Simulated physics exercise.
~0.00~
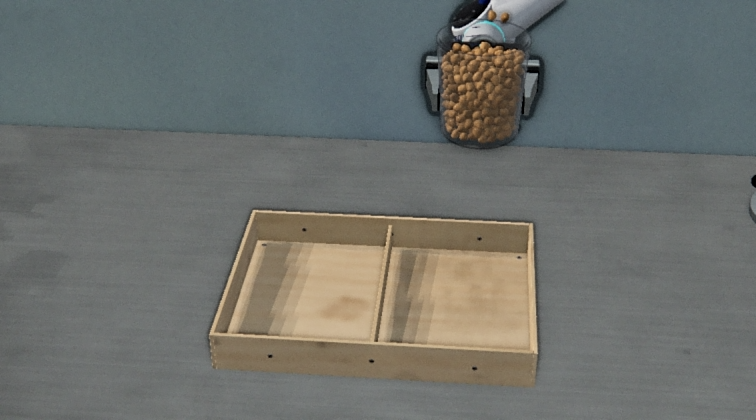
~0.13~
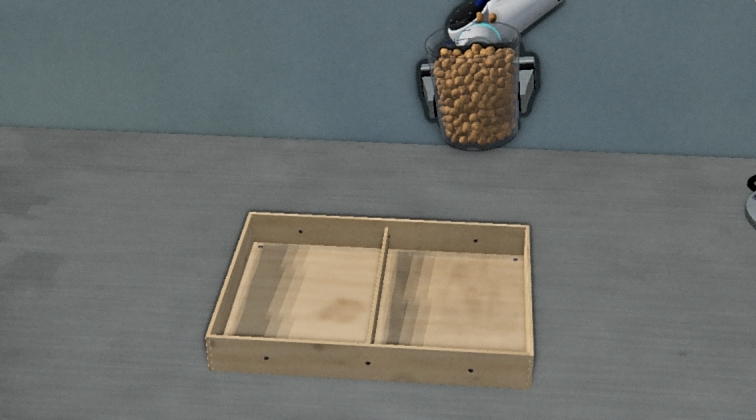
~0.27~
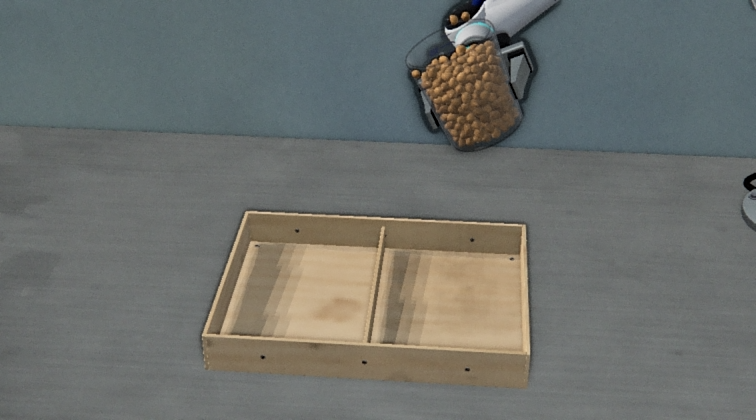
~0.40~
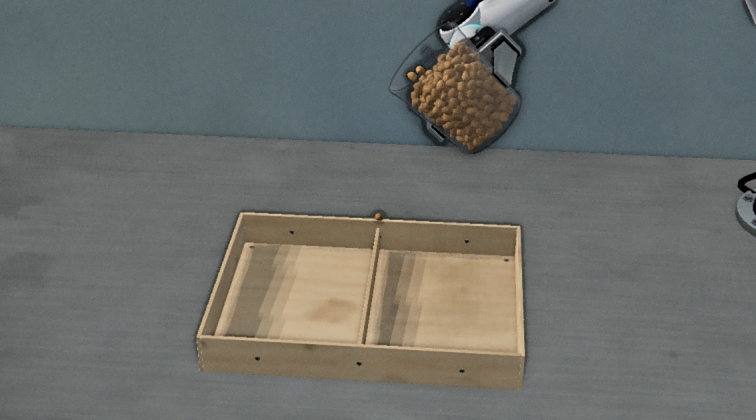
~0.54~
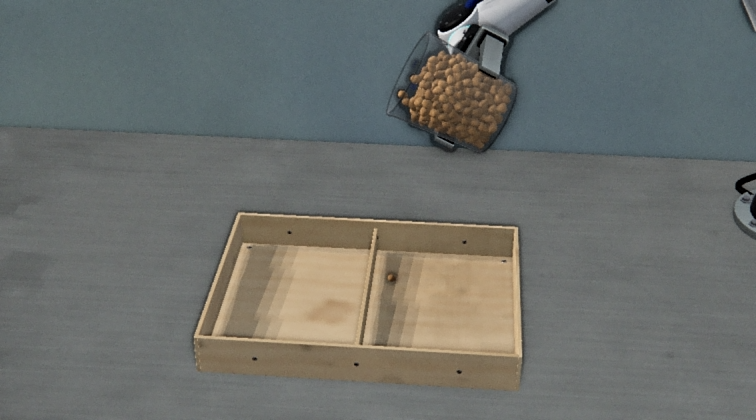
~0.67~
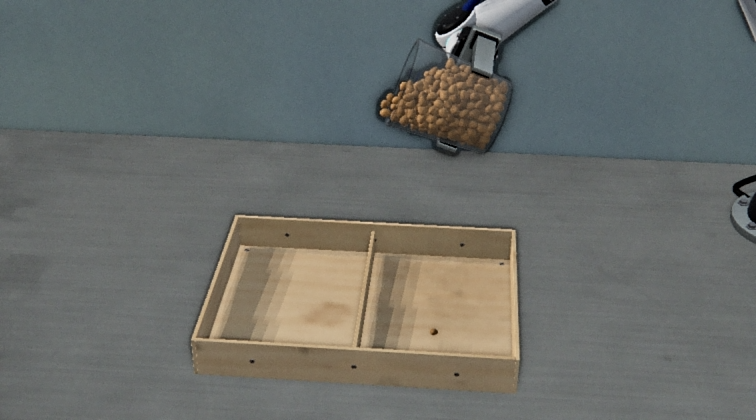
A robot arm tilts a clear beaker of beans, and one drops into the tray.
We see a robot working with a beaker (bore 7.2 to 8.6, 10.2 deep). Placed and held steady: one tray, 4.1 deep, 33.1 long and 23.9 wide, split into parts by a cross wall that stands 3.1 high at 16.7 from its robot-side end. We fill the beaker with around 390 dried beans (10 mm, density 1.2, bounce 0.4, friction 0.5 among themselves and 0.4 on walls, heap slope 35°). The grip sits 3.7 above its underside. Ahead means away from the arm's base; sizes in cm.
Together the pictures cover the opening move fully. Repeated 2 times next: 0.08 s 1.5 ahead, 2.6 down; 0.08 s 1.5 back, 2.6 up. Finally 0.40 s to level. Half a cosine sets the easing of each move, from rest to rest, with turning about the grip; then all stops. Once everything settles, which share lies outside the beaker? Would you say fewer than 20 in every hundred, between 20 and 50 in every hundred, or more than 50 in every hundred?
Fewer than 20 in every hundred.
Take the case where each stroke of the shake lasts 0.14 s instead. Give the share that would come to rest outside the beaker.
About 5 per cent in that case.
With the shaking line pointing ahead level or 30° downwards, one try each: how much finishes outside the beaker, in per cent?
Estimates, in order: 45 % then 25 %.
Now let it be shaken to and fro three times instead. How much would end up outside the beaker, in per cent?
I'd expect close to 15 per cent then.
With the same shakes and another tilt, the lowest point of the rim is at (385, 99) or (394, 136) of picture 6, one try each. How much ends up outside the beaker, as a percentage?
Estimates in order: 5 % and 35 %.
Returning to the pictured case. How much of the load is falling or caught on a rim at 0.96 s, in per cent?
Around 3 per cent of the load.
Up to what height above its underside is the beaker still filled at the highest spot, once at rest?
It reaches close to 10.0 cm in the end.
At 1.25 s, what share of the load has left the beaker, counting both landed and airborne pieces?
Close to 10 per cent of the load is out.
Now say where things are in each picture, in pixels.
Beaker middle at (482, 87), level; upper third of the load around (483, 69), from x 445 to 520, top at y 15; 392 in the beaker, in the first frame.
Beaker middle at (476, 89), tilted 7° forward; upper third of the load around (478, 71), from x 440 to 510, top at y 15, in the second frame.
Beaker middle at (469, 89), tilted 24° forward; upper third of the load around (471, 70), from x 415 to 515, top at y 15; 391 in the beaker, 1 in flight or on a rim, in the third frame.
Beaker middle at (459, 93), tilted 46° forward; upper third of the load around (460, 76), from x 380 to 510, top at y 45; 391 in the beaker, 1 in flight or on a rim, in the fourth frame.
Beaker middle at (455, 97), tilted 63° forward; upper third of the load around (454, 79), from x 390 to 510, top at y 55; 391 in the beaker, 1 in the robot-side part, in the fifth frame.
Beaker middle at (451, 101), tilted 70° forward; upper third of the load around (458, 87), from x 385 to 505, top at y 65; 391 in the beaker, 1 in the robot-side part, in the sixth frame.
By 0.96 s, tilted 70° forward, highest piece 29 above the table; 374 in the beaker, 5 in the far-side part, 1 in the robot-side part, 12 in flight or on a rim.
By 1.25 s, tilted 20° forward, highest piece 32 above the table; 351 in the beaker, 31 in the far-side part, 2 in the robot-side part, 8 in flight or on a rim.
By 1.59 s, level, highest piece 33 above the table; 351 in the beaker, 38 in the far-side part, 3 in the robot-side part.
By 2.64 s, level, highest piece 33 above the table; 351 in the beaker, 38 in the far-side part, 3 in the robot-side part.
Final count, 351 in the beaker, 38 in the far-side part, 3 in the robot-side part. That is 10 % outside the beaker.
